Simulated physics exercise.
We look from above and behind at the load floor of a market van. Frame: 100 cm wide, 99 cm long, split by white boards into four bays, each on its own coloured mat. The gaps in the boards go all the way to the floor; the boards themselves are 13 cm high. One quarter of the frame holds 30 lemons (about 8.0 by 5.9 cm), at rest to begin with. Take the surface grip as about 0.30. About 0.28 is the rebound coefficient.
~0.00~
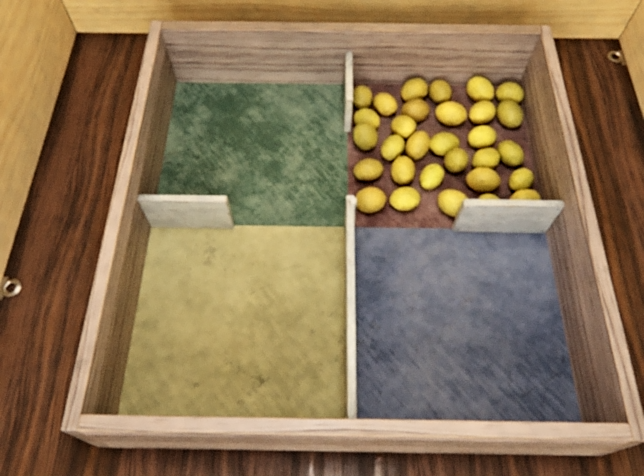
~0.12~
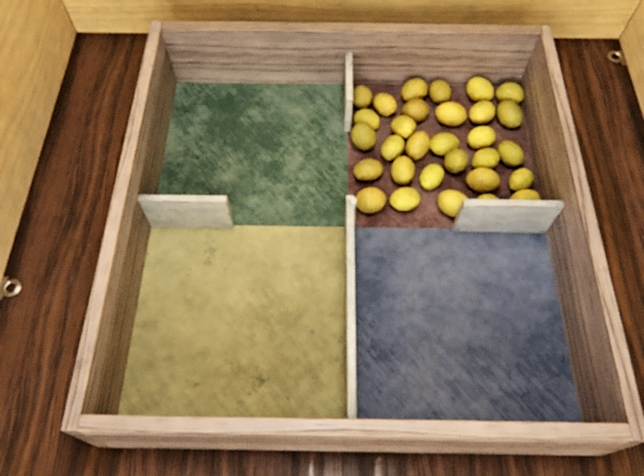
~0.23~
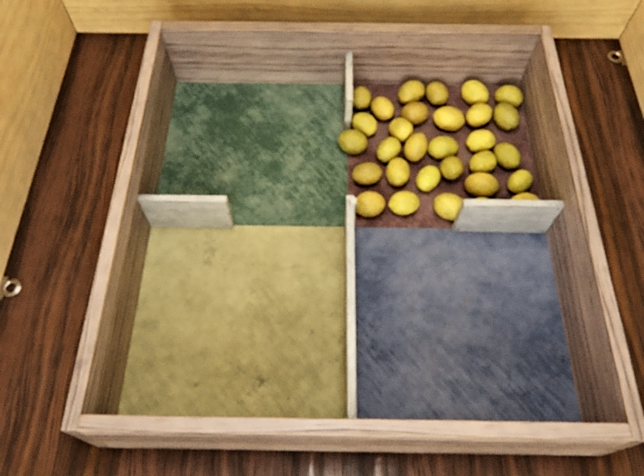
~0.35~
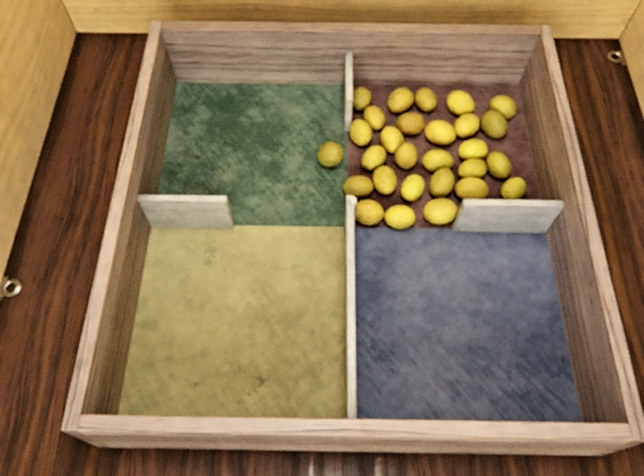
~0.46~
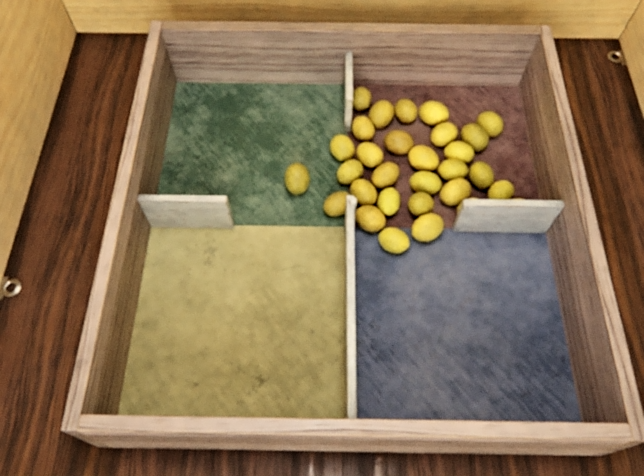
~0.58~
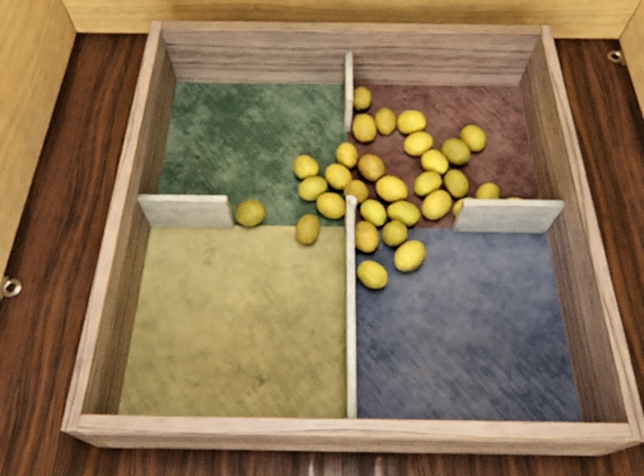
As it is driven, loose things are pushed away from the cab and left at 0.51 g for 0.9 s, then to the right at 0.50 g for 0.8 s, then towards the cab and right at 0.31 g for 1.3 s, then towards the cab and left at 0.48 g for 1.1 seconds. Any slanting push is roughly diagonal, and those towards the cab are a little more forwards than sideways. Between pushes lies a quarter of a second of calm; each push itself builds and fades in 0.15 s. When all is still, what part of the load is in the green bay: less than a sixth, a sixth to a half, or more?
A sixth to a half of the lemons end in the green bay.
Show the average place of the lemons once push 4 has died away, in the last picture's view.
Average position: About (352, 131).
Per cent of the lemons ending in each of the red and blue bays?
Share of red: 40 in a hundred; share of blue: 10 in a hundred.
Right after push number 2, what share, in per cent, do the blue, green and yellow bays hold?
Per cent by then - blue: 30, green: 0, yellow: 40.
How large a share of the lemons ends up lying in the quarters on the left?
Roughly 50 per cent.
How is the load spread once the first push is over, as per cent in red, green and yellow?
Red 20, green 10, yellow 30 %.
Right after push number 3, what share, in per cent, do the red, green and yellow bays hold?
Per cent by then - red: 40, green: 10, yellow: 20.
After push 1 (1.14 s), 5 in the red bay, 11 in the blue bay, 4 in the green bay and 10 in the yellow bay.
After push 2 (2.19 s), 9 in the red bay, 9 in the blue bay, 1 in the green bay and 11 in the yellow bay.
After push 3 (3.74 s), 12 in the red bay, 9 in the blue bay, 4 in the green bay and 5 in the yellow bay.
After push 4 (5.09 s), 12 in the red bay, 4 in the blue bay, 12 in the green bay and 2 in the yellow bay.
Outcome (at 6.44 s), 12 in the red bay, 4 in the blue bay, 12 in the green bay and 2 in the yellow bay. Asked share, 12 of 30, 40 per cent.
